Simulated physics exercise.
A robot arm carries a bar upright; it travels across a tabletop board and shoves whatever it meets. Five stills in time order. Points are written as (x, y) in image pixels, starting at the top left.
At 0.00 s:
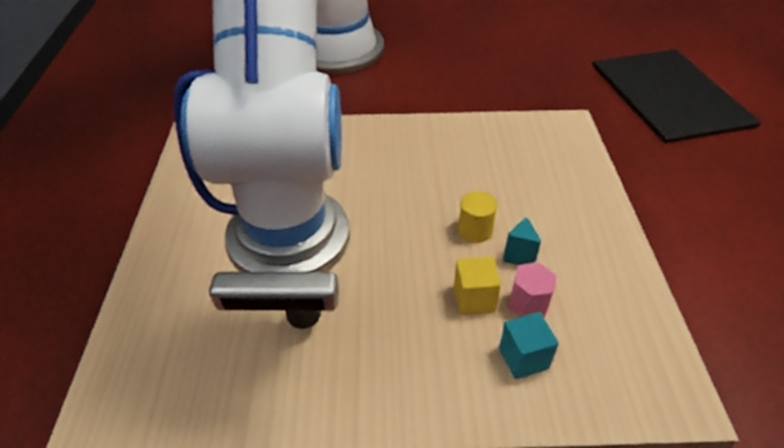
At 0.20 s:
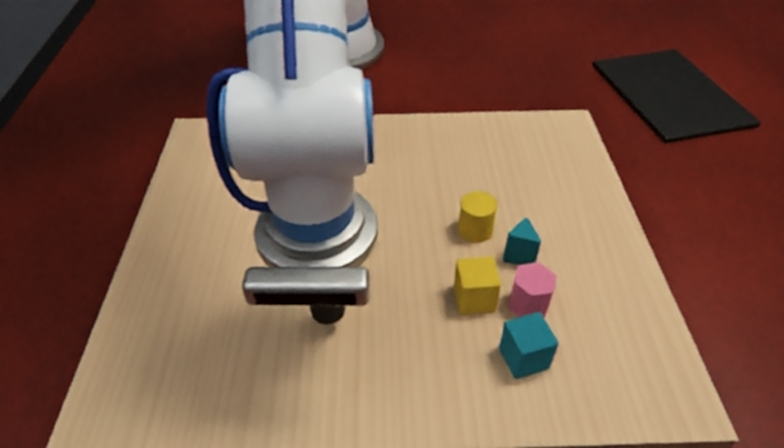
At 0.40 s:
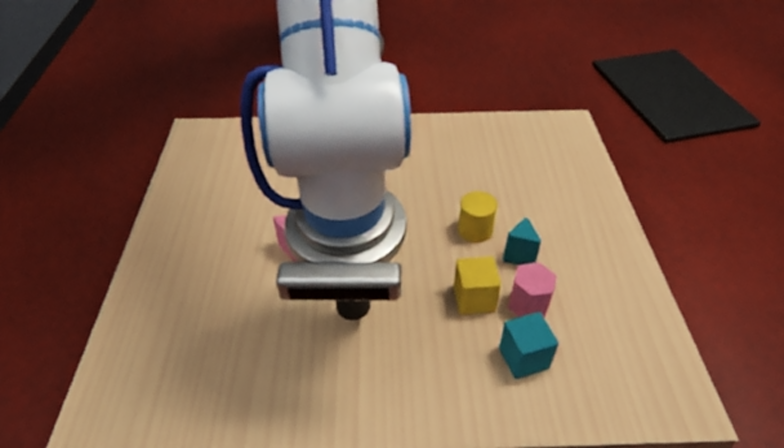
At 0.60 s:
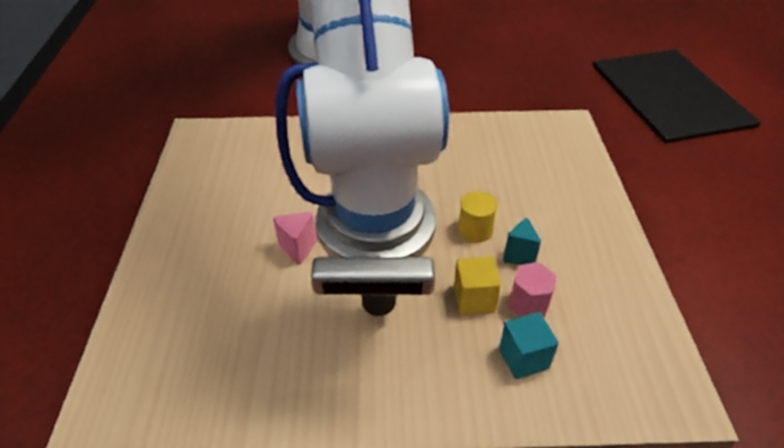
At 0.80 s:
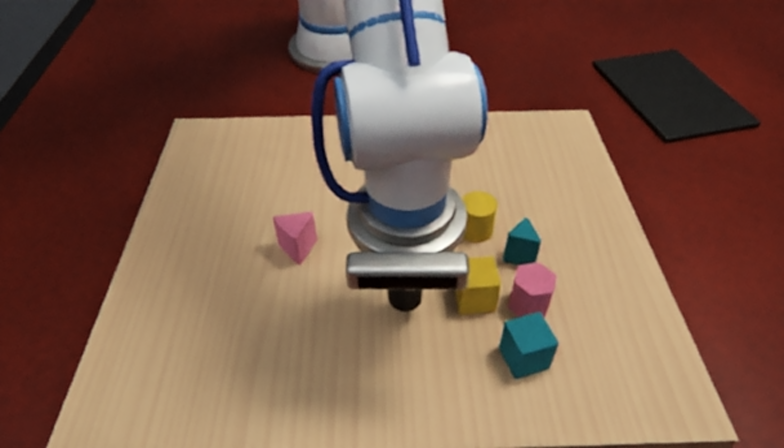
A white robotic arm with blue bands and a dark-tipped metal bar hangs over a pale wooden board on a dark red surface, seen from above at a fixed angle. To the right sit a yellow cylinder, a yellow cube, a teal triangular block, a pink hexagonal block and a teal cube, with a black panel beyond. The arm glides steadily rightward toward the still blocks, uncovering a pink triangular block on the left.
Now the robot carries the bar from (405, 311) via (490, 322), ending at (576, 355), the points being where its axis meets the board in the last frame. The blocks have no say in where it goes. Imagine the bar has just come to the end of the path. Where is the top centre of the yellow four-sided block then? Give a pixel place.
By then it is at (501, 267).
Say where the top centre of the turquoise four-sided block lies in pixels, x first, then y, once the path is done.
About (551, 349).
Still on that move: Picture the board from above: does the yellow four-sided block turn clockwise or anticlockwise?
The sense of turning is anti-clockwise.
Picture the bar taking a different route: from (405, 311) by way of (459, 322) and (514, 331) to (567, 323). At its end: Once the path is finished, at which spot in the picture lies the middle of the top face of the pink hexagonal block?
The middle of its top is at (555, 269).
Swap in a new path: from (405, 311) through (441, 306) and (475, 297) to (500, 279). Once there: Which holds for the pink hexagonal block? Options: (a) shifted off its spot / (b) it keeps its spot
It's a.
The first path, step by step. One third of the way, bar (464, 303); yellow four-sided block (490, 269), turned 30° anticlockwise.
Two thirds of the way, bar (522, 318); yellow four-sided block (502, 267), turned 65° anticlockwise; turquoise four-sided block (537, 337), turned 10° clockwise; pink hexagonal block (542, 278).
At the end, bar (581, 343); yellow four-sided block (502, 267), turned 65° anticlockwise; turquoise four-sided block (551, 349), turned 50° clockwise; pink hexagonal block (545, 278).
